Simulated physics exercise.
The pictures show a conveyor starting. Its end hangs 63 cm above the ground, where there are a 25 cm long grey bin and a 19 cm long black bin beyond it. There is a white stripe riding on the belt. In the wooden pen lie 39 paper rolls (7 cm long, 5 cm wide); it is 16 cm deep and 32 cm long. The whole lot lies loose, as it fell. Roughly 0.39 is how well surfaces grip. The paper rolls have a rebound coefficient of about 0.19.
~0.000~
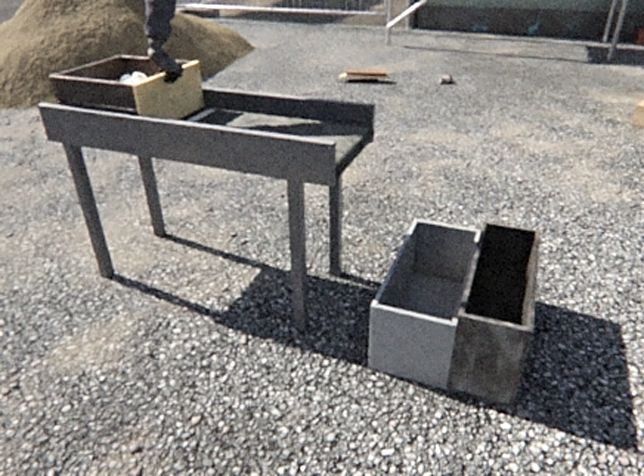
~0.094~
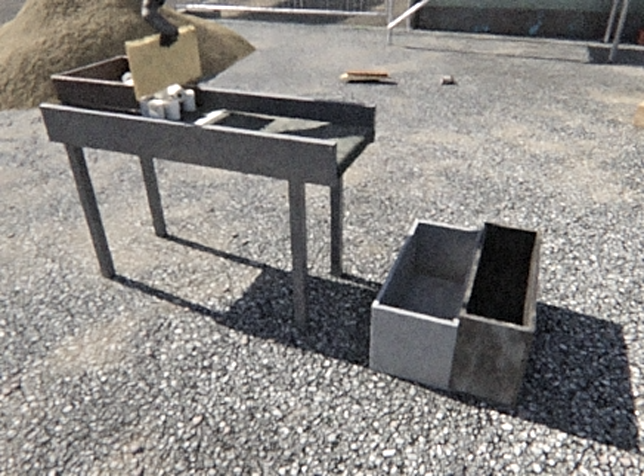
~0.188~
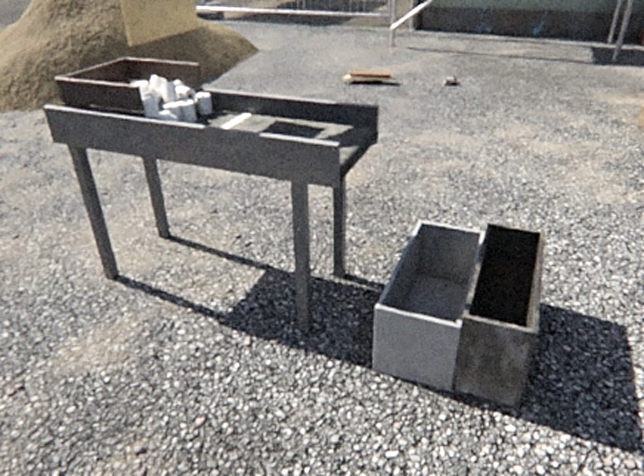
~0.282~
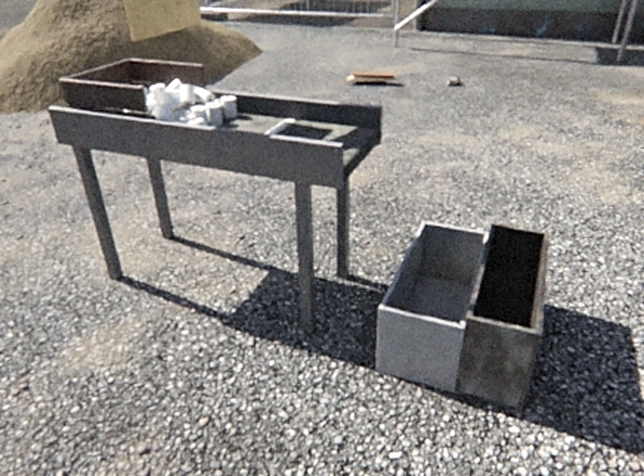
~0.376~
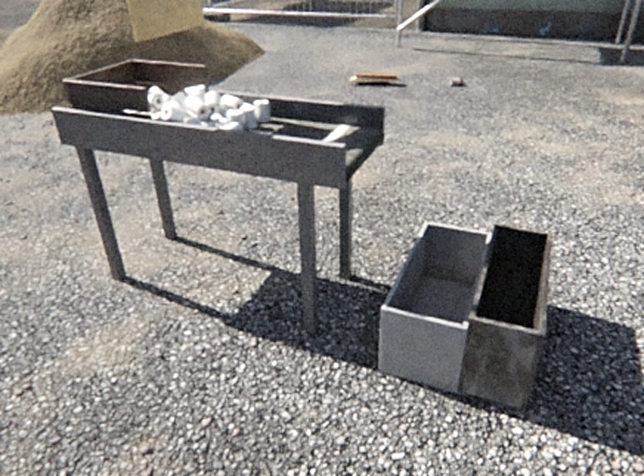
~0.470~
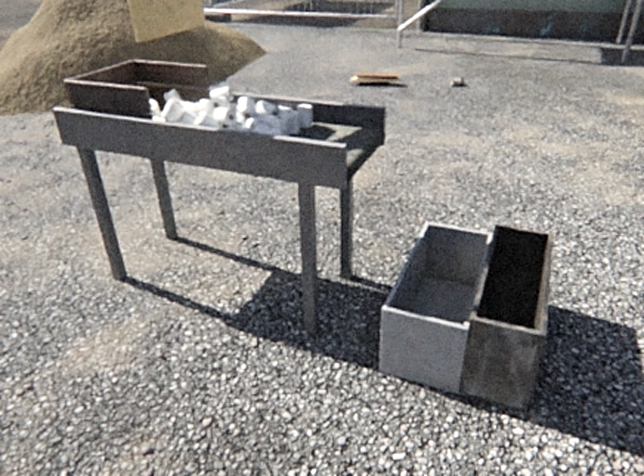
A dark-clad arm lifts a yellowish board from the open end of a brown wooden box on a grey table-like conveyor at left, seen from slightly above in a sunny gravel yard. White rolls tumble out and ride rightward along the belt in a loose, lengthening heap behind a pale stripe. The camera pans slightly left, while grey and black bins stand still at lower right, a sand mound behind.
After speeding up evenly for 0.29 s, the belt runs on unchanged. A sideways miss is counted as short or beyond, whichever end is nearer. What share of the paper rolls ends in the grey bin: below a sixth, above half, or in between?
Looks like a minor share below a sixth of the load winds up in the grey bin.
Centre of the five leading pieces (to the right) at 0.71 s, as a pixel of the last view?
Their mean place is near (431, 157).
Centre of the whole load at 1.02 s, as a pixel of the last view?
Near pixel (520, 253).
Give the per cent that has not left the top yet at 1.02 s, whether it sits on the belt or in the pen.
Roughly 5 percent, I reckon.
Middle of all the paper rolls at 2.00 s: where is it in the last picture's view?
Look near pixel (520, 343).
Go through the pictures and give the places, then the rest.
In the first picture (we follow the rim corner now nearest the camera; the camera pans a little), wooden pen at (133, 84); grey bin at (452, 323); belt has run 0 cm; nothing out yet.
Wooden pen at (135, 85); belt has run 3 cm, in the second picture.
Wooden pen at (138, 86); belt has run 13 cm; 3 out, in the third picture.
Wooden pen at (142, 87); belt has run 29 cm; 11 out, the lowest roll at (187, 125), in the fourth picture.
Wooden pen at (145, 88); belt has run 48 cm; 22 out, the lowest roll at (220, 129), in the fifth picture.
Wooden pen at (146, 88); grey bin at (463, 327); belt has run 68 cm; 32 out, the lowest roll at (272, 138), in the sixth picture.
After 0.71 s, 1 still in the wooden pen, 25 on the belt and 13 in the air.
After 1.02 s, 9 in the black bin, 1 on the belt and 29 in the air.
After 1.45 s, 20 in the black bin, 1 on the belt, 16 on the ground beyond the black bin and 2 in the air.
Outcome (at 2.00 s), 1 in the grey bin, 20 in the black bin, 1 on the ground short of the grey bin and 17 on the ground beyond the black bin. Asked share, 1 of 39, 3 per cent.
